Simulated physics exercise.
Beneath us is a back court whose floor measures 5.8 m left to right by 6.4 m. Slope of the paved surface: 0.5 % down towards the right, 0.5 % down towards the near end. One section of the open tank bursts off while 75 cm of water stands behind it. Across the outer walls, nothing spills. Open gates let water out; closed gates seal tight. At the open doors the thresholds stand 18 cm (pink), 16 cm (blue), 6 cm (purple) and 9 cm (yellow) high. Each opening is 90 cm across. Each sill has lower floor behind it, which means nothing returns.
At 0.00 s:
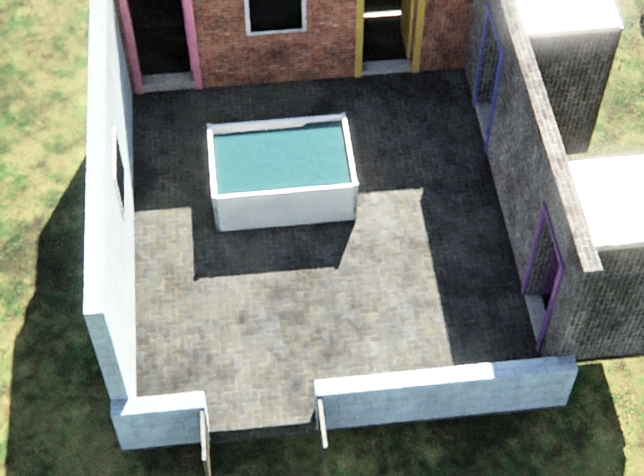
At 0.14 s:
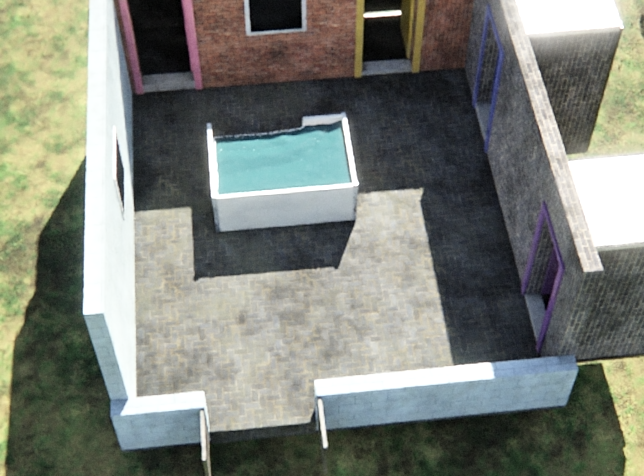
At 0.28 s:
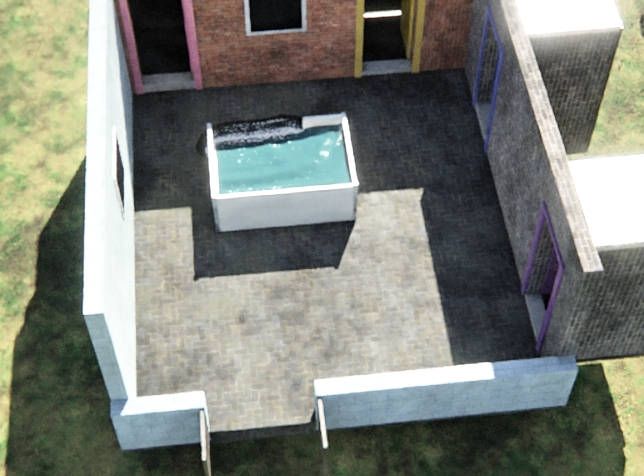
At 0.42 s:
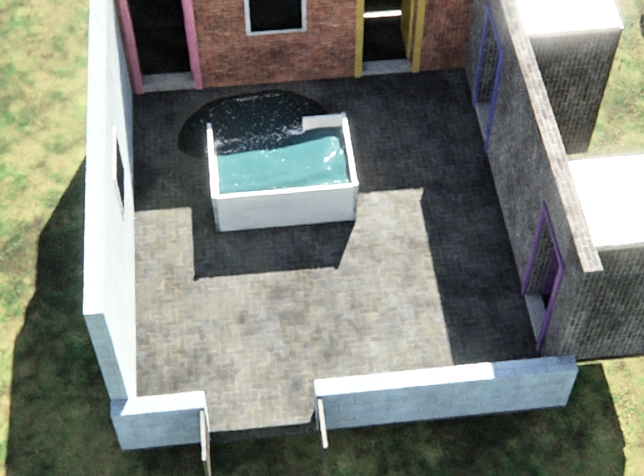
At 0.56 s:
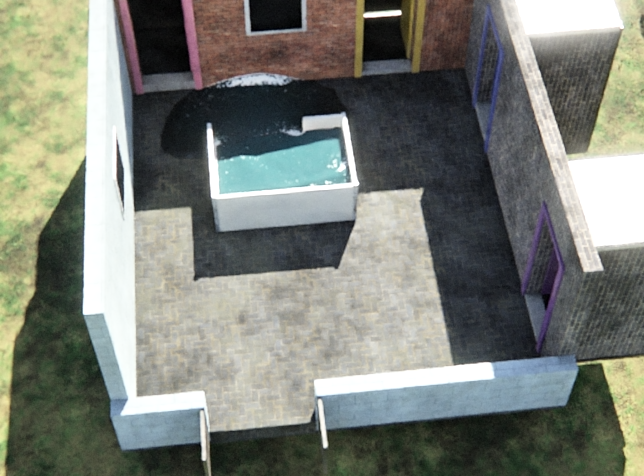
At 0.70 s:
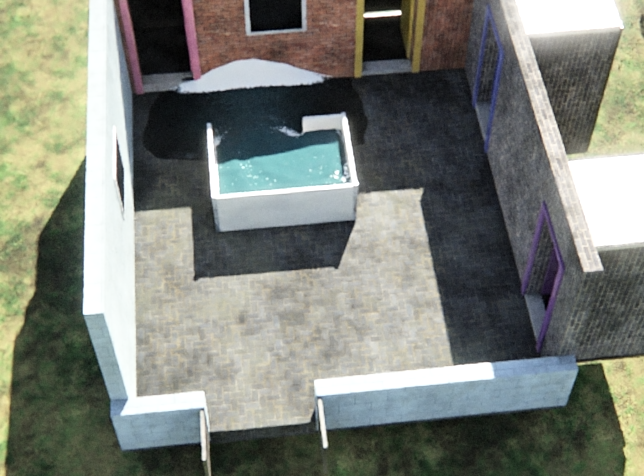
Water pouring from the broken far side of an open tank, spreading dark across a paved courtyard and splashing pale against the brick wall.
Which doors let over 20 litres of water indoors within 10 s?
The pink door: Over 20 litres, the blue door: 20 litres or less, the purple door: 20 litres or less, the yellow door: 20 litres or less.
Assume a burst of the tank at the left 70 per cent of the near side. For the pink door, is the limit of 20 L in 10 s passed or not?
Note: Pink door, short of the mark.
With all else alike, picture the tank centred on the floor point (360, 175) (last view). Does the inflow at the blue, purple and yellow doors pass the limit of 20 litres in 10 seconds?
Well, blue ends up inside the mark, purple ends up inside the mark and yellow ends up beyond the mark.
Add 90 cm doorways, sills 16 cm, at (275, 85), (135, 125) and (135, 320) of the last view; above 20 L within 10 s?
Note, doorways in listed order: Goes beyond, goes beyond, stays short.
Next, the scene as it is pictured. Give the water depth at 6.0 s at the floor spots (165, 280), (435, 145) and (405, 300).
5, 9 and 3 cm.
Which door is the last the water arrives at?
Looks like the purple door.
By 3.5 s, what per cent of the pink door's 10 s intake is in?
Some 95 per cent by then.
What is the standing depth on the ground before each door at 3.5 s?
Pink 22 cm, blue 17 cm, purple 0 cm, yellow 7 cm.
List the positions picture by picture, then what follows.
In the first picture, still water, 75 cm deep, in the open tank at (281, 158).
In the second picture, water pours out on the open tank's far side and has run 0.8 m, to a hidden place; typically 10 cm deep outside, 75 cm at the open tank's back.
In the third picture, water pours out on the open tank's far side and has run 1.0 m, to a hidden place; typically 13 cm deep outside, 72 cm at the open tank's back.
In the fourth picture, water pours out on the open tank's far side and has run 1.5 m, to (279, 93); typically 10 cm deep outside, 65 cm at the open tank's back.
In the fifth picture, water pours out on the open tank's far side and has run 1.9 m, to (305, 81); typically 8 cm deep outside, 65 cm at the open tank's back.
In the sixth picture, the front is at (339, 78), 2.3 m from the gap on the open tank's far side; 5.0 m2 of floor is under water; 60 cm left at the back of the open tank.
After 1.4 s water covers 15 % of the floor and is deepest (52 cm) near (133, 97); pink door 28 cm at the sill, 5 L in, blue door not reached, purple door not reached, yellow door 10 cm at the sill, 0 L in.
After 2.2 s water covers 30 % of the floor and is deepest (41 cm) near (144, 96); pink door 32 cm at the sill, 46 L in, blue door 11 cm at the sill, 0 L in, purple door not reached, yellow door 8 cm at the sill, 1 L in.
After 3.5 s water covers 60 % of the floor and is deepest (22 cm) near (144, 104); pink door 22 cm at the sill, 97 L in, blue door 17 cm at the sill, 3 L in, purple door not reached, yellow door 7 cm at the sill, 1 L in.
After 6.0 s water covers 90 % of the floor and is deepest (14 cm) near (137, 378); pink door 10 cm at the sill, 103 L in, blue door 10 cm at the sill, 5 L in, purple door 4 cm at the sill, 0 L in, yellow door 4 cm at the sill, 1 L in.
After 10.0 s water covers 100 % of the floor and is deepest (10 cm) near (543, 384); pink door 3 cm at the sill, 103 L in, blue door 7 cm at the sill, 5 L in, purple door 7 cm at the sill, 6 L in, yellow door 4 cm at the sill, 1 L in.
